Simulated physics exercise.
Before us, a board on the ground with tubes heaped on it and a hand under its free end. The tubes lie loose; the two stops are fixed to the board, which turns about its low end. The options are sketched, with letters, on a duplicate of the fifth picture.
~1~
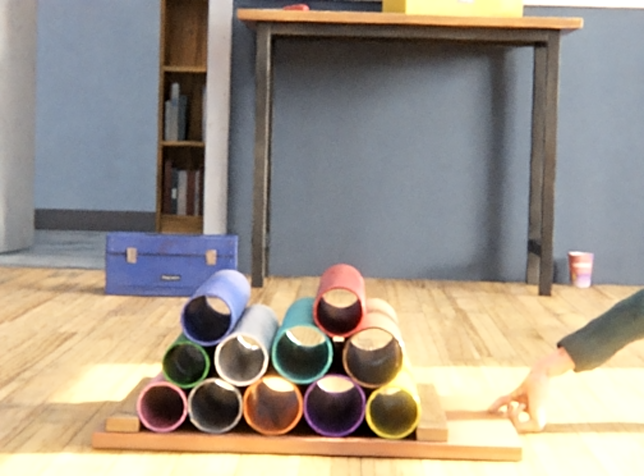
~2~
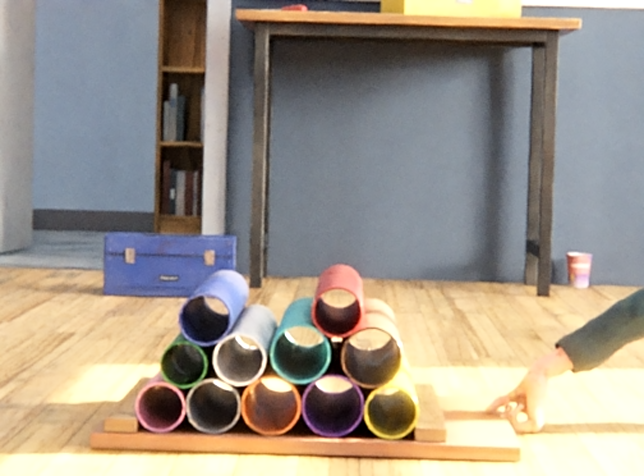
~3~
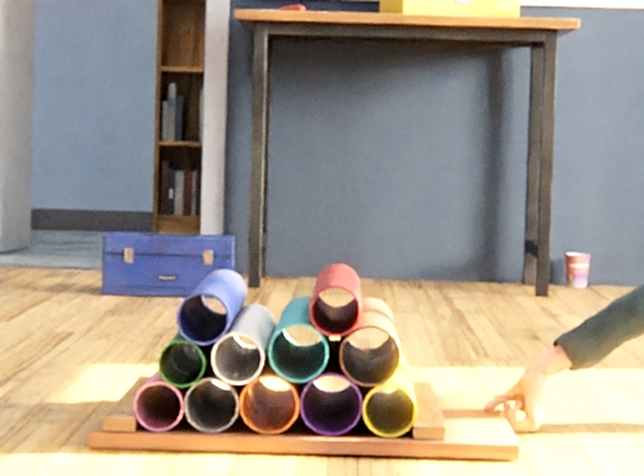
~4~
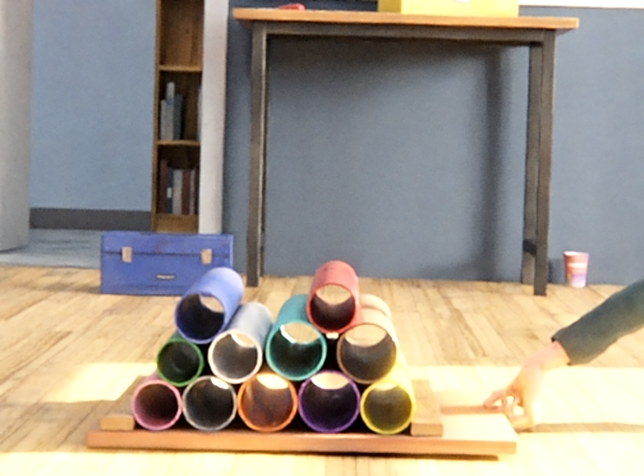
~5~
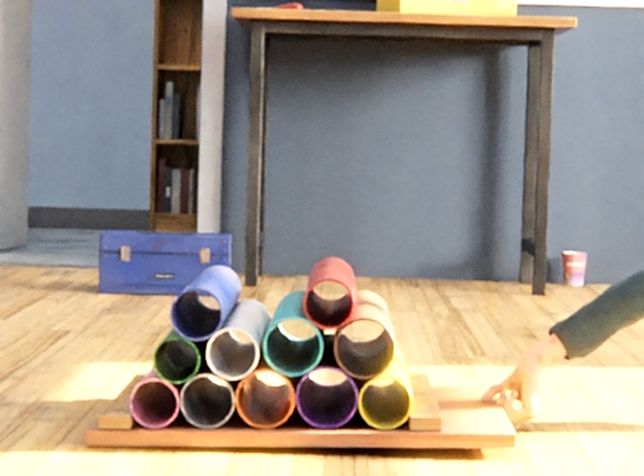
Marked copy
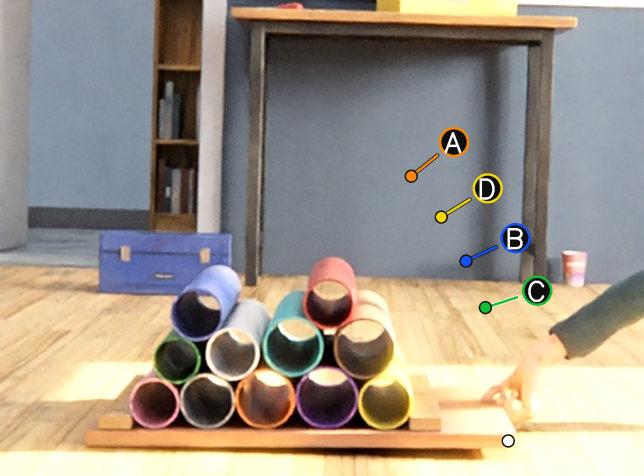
A hand stayed at the right end of a wooden board on the floor, barely moving, while the colourful tubes piled on the board kept their places, with only a very slight shift in view.
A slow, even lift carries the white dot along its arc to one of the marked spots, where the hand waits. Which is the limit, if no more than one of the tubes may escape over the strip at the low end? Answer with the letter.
At most to C.
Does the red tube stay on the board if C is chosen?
Yes, with C.
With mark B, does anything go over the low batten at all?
At B: Yes.
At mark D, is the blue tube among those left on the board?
No.
On the copy, A at (411, 176); B at (466, 261); C at (485, 307); D at (441, 217); the white dot at (508, 441).
On C. First, board at 14°.
Then, board at 20°.
Finally, board at 20°, none over the low batten.
By contrast, A eleven over the low batten; B five over the low batten; D five over the low batten.
